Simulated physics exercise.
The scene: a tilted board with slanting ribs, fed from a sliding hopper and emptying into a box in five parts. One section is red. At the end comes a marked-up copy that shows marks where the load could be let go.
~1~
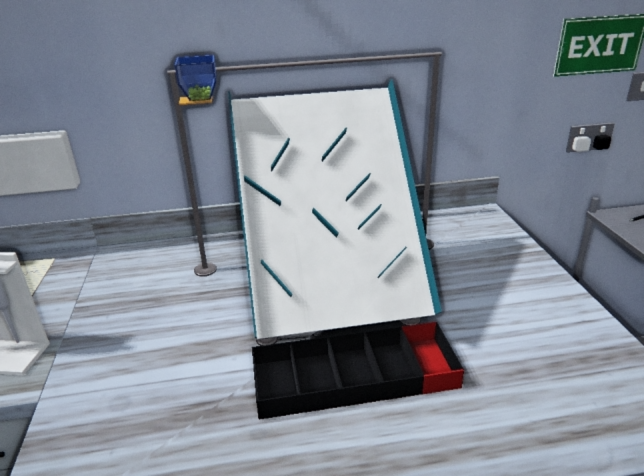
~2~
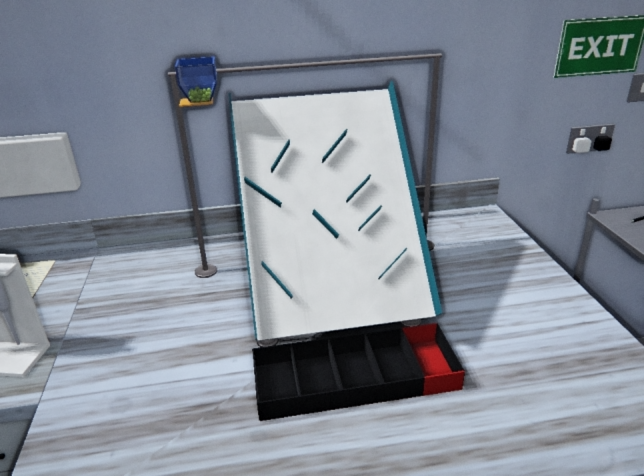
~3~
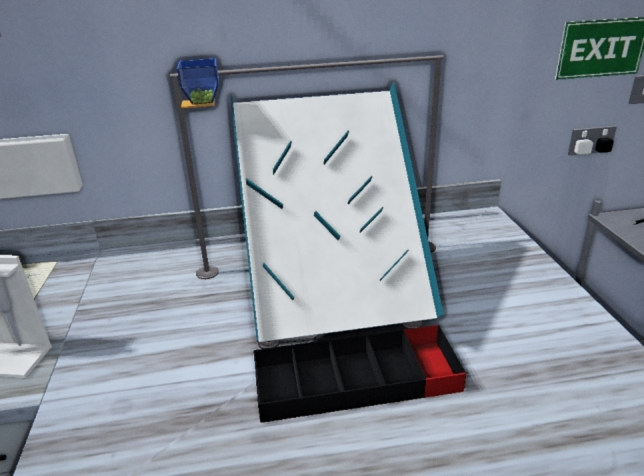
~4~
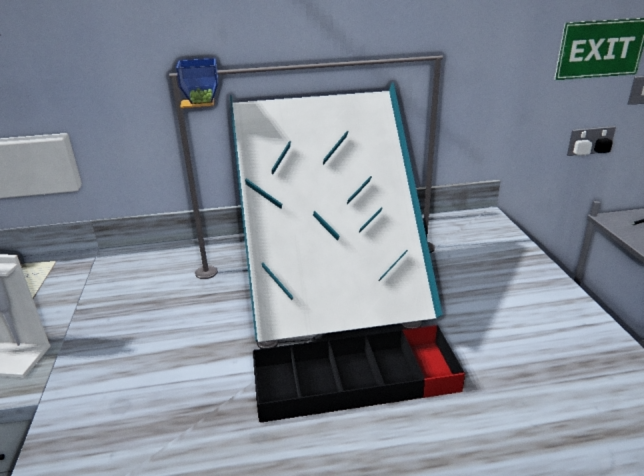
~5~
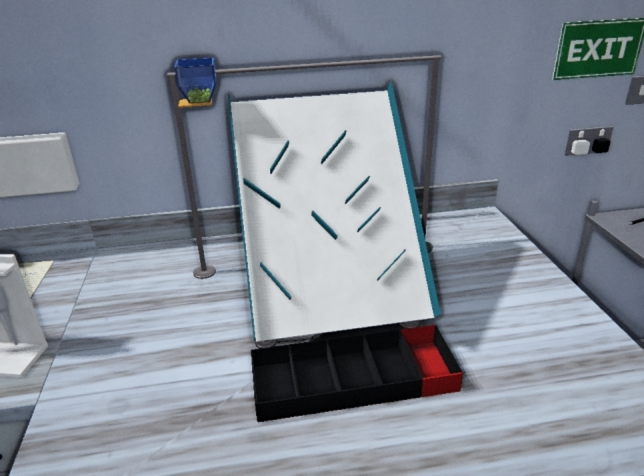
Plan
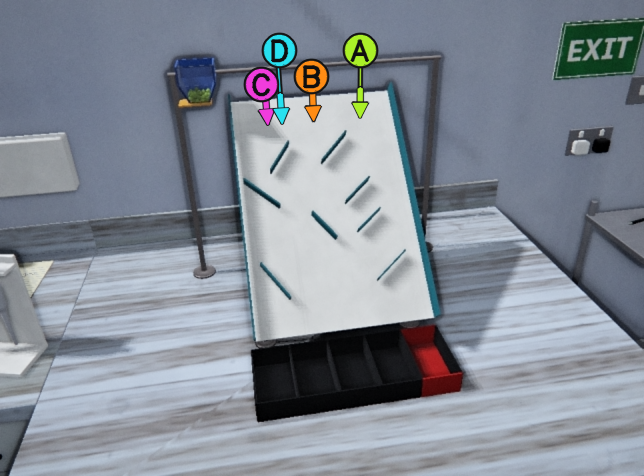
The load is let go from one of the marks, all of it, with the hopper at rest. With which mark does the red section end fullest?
It is A.
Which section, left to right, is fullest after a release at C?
The third.
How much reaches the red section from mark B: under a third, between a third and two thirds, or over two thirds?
Mark B gives under a third.
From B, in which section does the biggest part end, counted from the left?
The second from the left.
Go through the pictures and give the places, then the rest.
The first frame shows hopper (198, 93), dried peas, door shut.
The second frame shows ribs (272, 168) to (289, 139), (323, 158) to (347, 129), (245, 177) to (281, 203).
The third frame shows ribs (349, 200) to (372, 176), (315, 211) to (340, 237), (362, 229) to (383, 207).
The fourth frame shows ribs (262, 263) to (293, 298), (381, 278) to (408, 250).
The fifth frame shows red section (442, 384), number 5 of 5 from the left.
On the marked copy, mark A meets the board at (360, 112); mark B meets the board at (313, 115); mark C meets the board at (267, 119); mark D meets the board at (281, 118).
With A, roughly a third in the red section, roughly two thirds in other sections.
With B, not one piece in the red section, almost all in other sections.
With C, not one piece in the red section, almost all in other sections, about a tenth held on the board.
With D, not one piece in the red section, almost all in other sections, about a tenth outside the box.
